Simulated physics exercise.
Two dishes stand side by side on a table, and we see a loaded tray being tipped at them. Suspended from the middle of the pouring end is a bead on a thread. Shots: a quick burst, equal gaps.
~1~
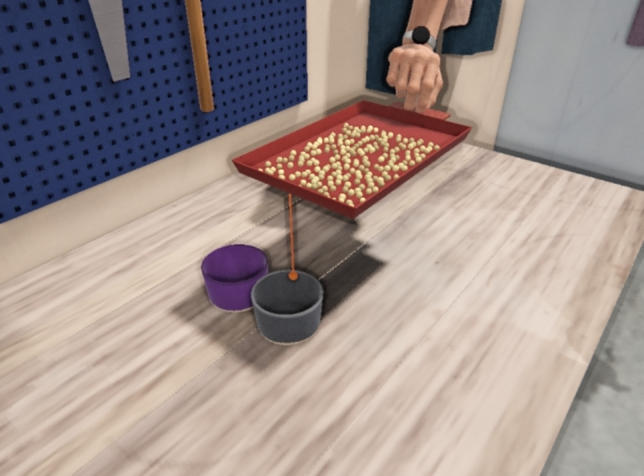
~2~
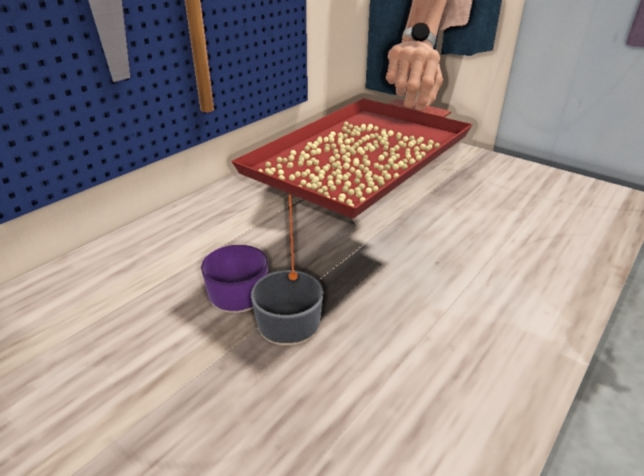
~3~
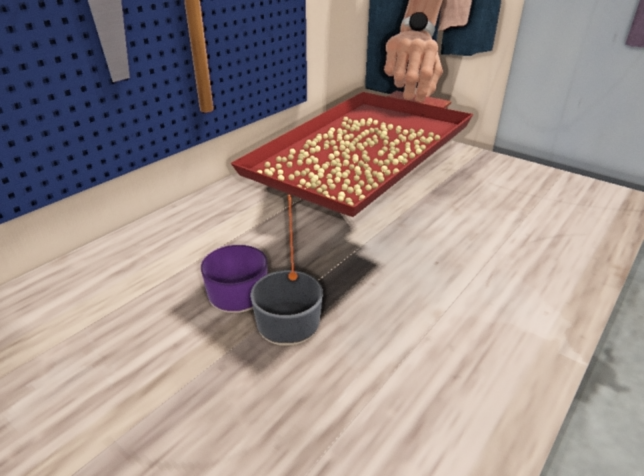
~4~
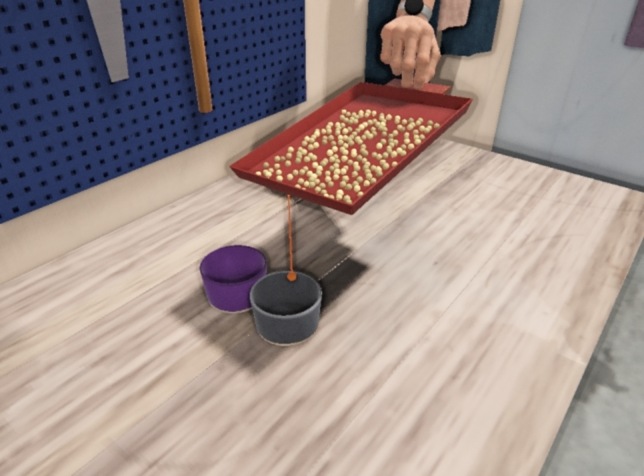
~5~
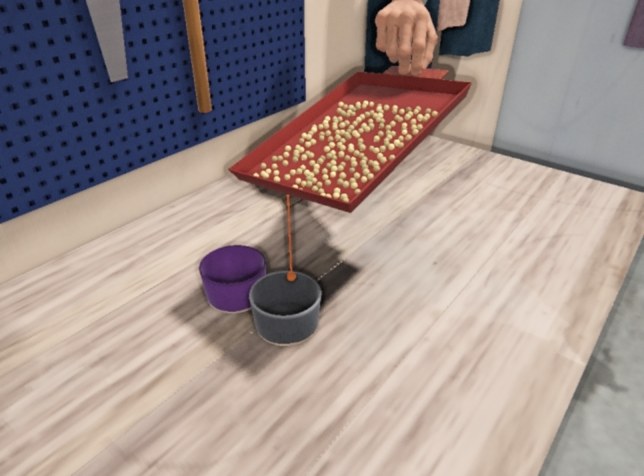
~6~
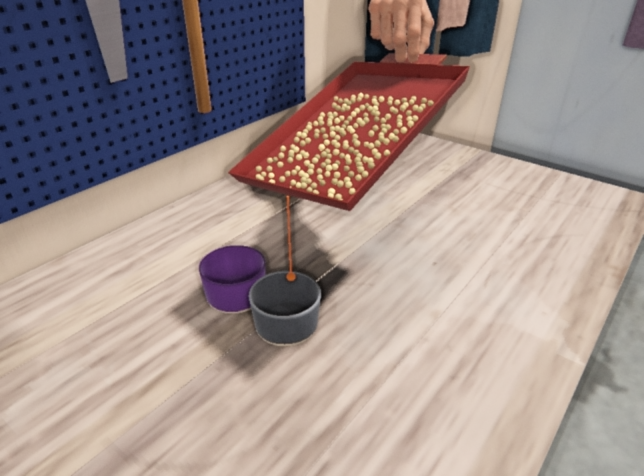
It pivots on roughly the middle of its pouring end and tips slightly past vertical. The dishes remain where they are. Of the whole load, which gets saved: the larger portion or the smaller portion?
The larger portion.
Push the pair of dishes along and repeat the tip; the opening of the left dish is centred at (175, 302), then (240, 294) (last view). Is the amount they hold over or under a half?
First try: A minority; second try: A minority.
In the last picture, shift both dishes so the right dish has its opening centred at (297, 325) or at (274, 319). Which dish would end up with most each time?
The first time it is the dish to the left, and the second time it is the dish to the left.
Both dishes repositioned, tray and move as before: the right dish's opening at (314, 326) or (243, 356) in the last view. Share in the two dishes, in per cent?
That makes 20 per cent, followed by 0 per cent.
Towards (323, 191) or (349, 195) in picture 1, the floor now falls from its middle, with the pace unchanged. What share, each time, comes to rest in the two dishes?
About 20 and 0 per cent.
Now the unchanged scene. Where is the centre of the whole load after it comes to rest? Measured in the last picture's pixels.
The centre comes to rest close to (234, 292).
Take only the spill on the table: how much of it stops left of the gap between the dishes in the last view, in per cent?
Share on the left: Near 90 %.
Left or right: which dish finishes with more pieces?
It's the one placed left that wins here.
Soon after the last picture, tray tipped steeply; most on the tray; a small part in the left dish; a stray few outside both; a small part in the air.
A little later, tray tipped right over; a small part on the tray; a stray few in the right dish; most in the left dish; a small part outside both; a small part in the air.
Later still, tray tipped past a quarter turn; a stray few in the right dish; most in the left dish; a small part outside both.
At rest, tray tipped past a quarter turn; a stray few in the right dish; most in the left dish; a small part outside both.
